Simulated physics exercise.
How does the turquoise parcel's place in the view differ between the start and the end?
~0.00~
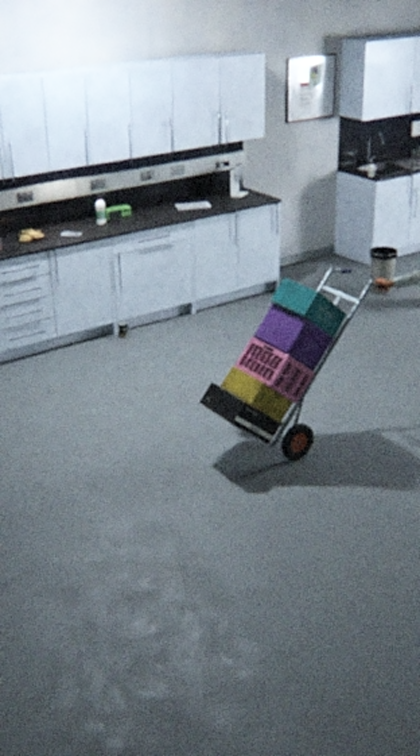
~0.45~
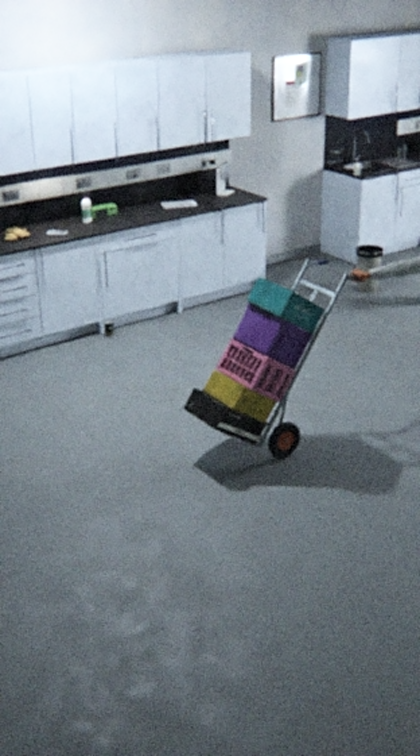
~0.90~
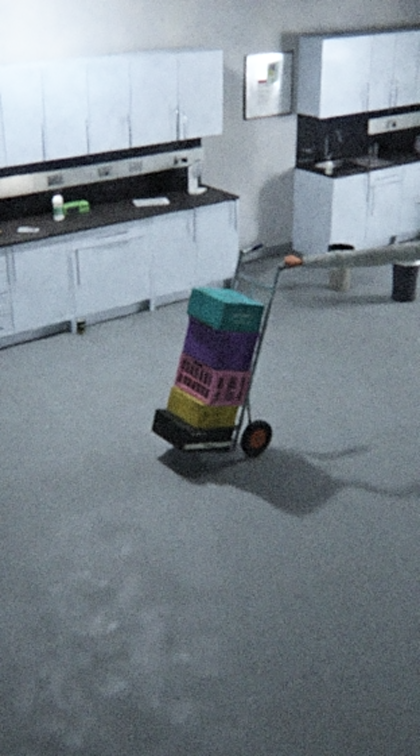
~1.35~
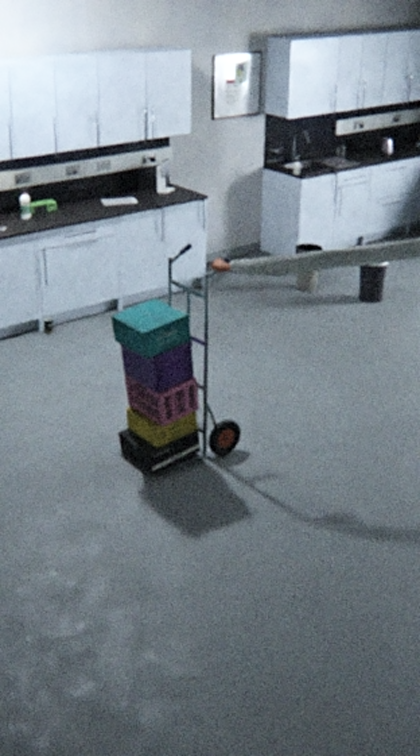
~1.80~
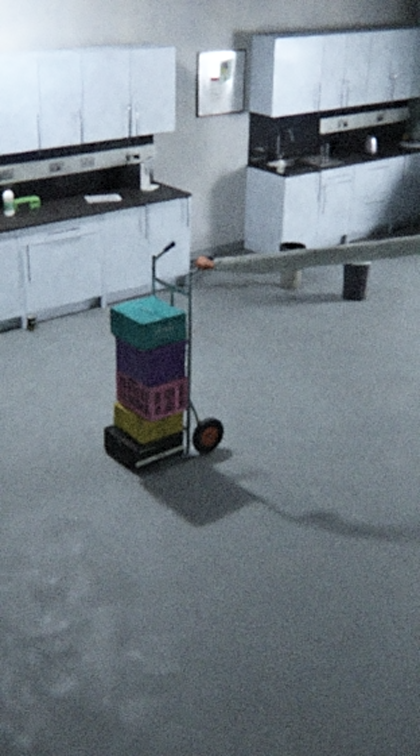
At the start the turquoise parcel is right of the middle of the view, and at the end it is left of the middle and very slightly lower.
